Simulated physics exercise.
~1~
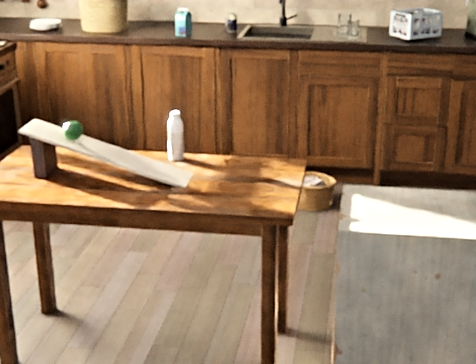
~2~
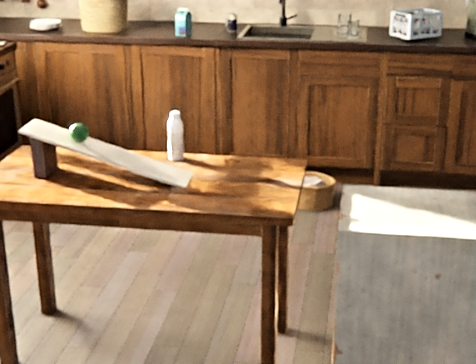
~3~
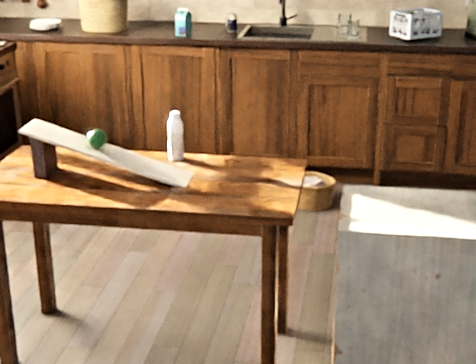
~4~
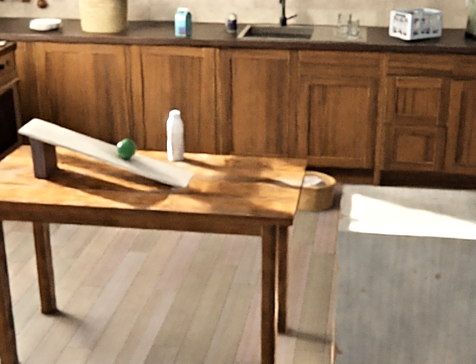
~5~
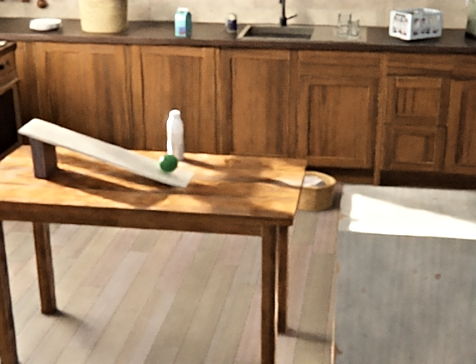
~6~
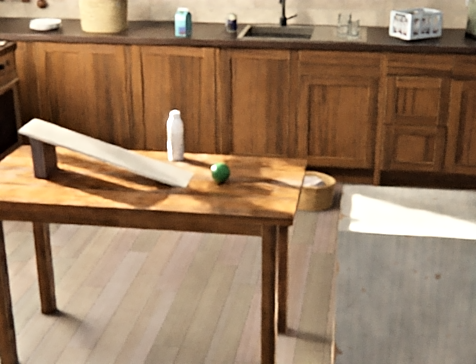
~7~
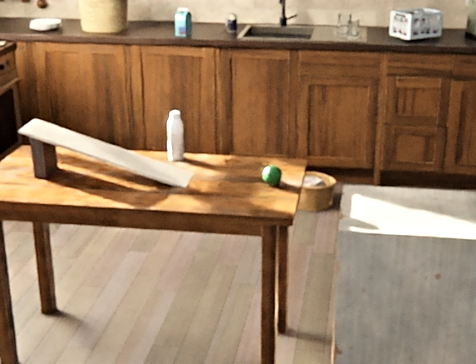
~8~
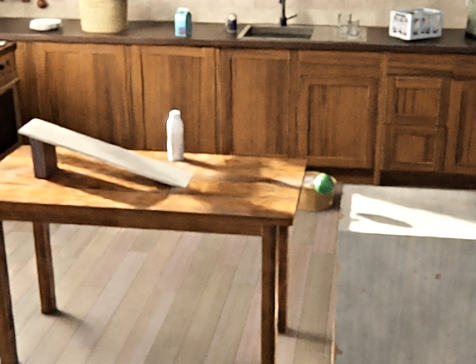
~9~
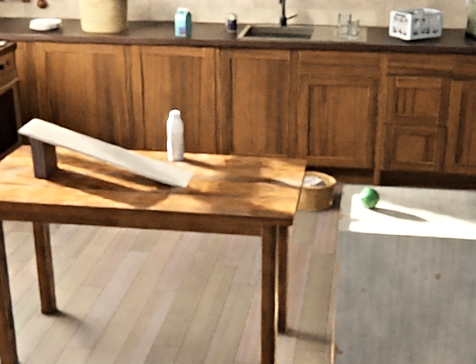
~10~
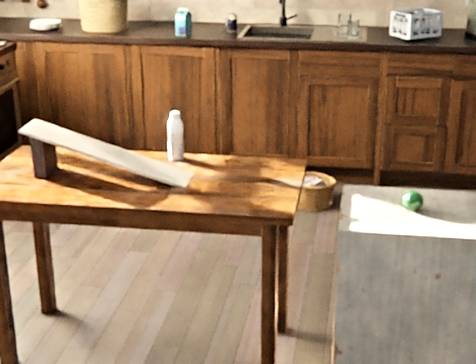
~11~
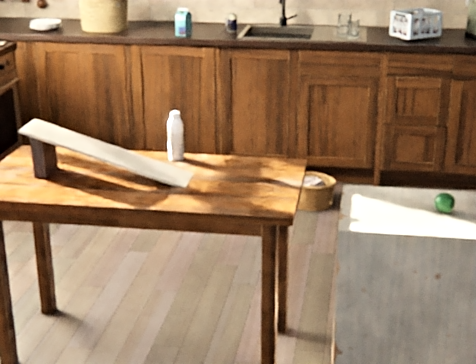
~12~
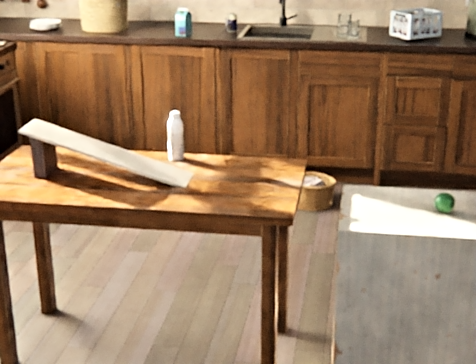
A small green apple rests high on a pale, sloping ramp at the left of a wooden table, seen from a fixed, slightly raised view of a sunlit kitchen. A white bottle stands behind the ramp, wooden cabinets line the back, and a lower grey-topped surface sits at the right beyond a gap. The apple rolls down the ramp, passes the bottle and crosses the tabletop to the right. It leaves the edge, drops across the gap and lands on the grey top. It rolls on rightward and stops near the far side, while the bottle remains standing.
